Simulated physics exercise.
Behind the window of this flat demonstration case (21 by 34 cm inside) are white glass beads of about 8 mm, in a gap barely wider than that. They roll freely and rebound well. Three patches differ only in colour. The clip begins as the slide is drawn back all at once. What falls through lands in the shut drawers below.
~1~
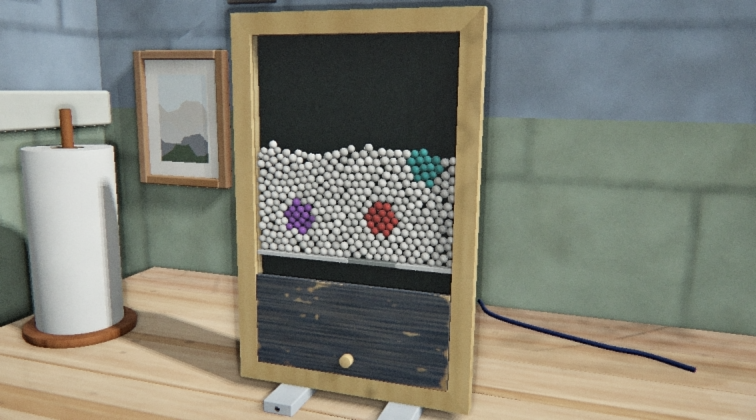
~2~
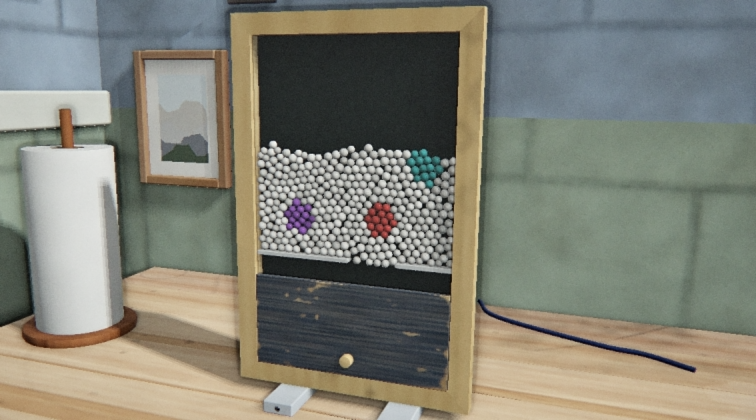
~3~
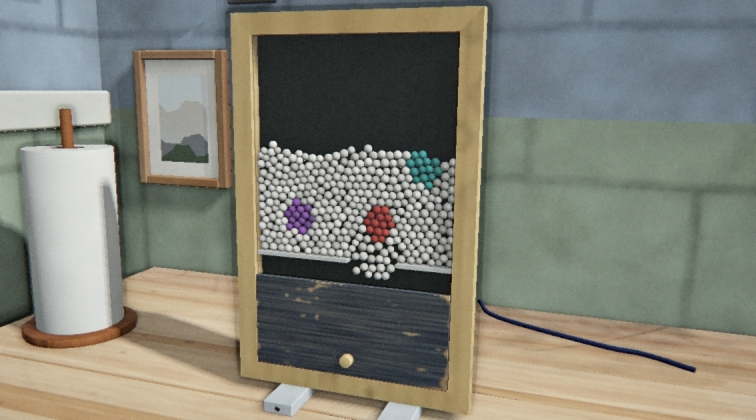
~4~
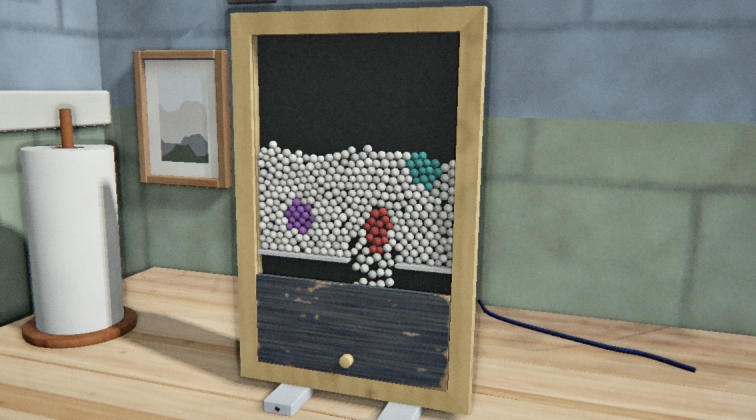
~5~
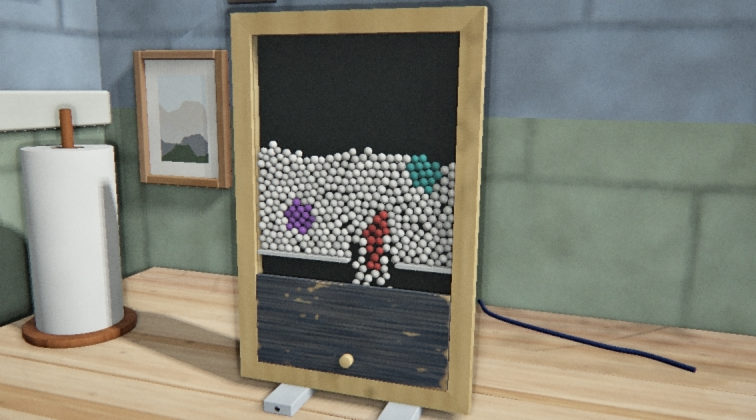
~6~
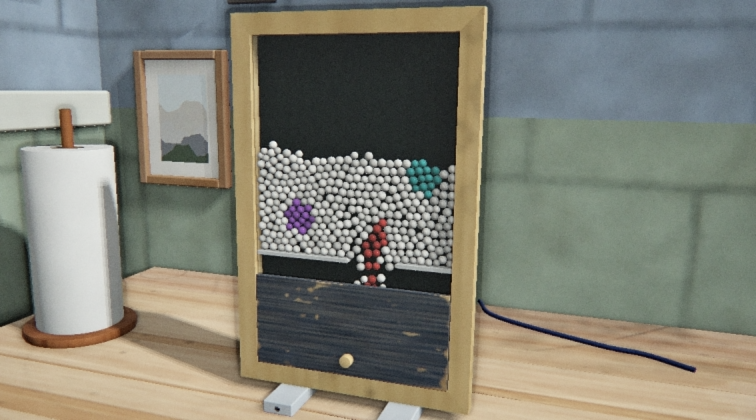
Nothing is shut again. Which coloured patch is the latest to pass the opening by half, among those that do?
Last out: Purple.
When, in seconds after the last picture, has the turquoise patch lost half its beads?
At about 0.6 s.
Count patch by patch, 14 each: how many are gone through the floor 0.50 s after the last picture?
Turquoise 2, purple 0, red 14.
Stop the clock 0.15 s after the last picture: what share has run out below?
Roughly 20 per cent.
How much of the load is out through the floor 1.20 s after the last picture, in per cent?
Roughly 85 per cent.
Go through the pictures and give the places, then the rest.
The first picture shows about 360 beads; beads centred (351, 203); turquoise patch (425, 167); purple patch (299, 217); red patch (381, 220); slide (345, 260) to (401, 265).
The second picture shows beads centred (352, 204); 2 out.
The third picture shows beads centred (353, 205); 8 out.
The fourth picture shows beads centred (354, 206); 14 out.
The fifth picture shows beads centred (351, 204); 23 out.
The sixth picture shows beads centred (352, 210); 30 out; turquoise patch (423, 178); purple patch (299, 217); red patch (375, 248).
Then, 0.15 s after the last picture, 20 % are out; out of 14, turquoise 0, purple 0, red 14.
Then, 0.50 s after the last picture, 50 % are out; out of 14, turquoise 2, purple 0, red 14.
Then, 1.20 s after the last picture, 85 % are out; out of 14, turquoise 14, purple 14, red 14.
At rest 2.4 s after the last picture, 90 % are out; out of 14, turquoise 14, purple 14, red 14; half out at turquoise 0.62 s, purple 0.91 s, red 0.07 s.
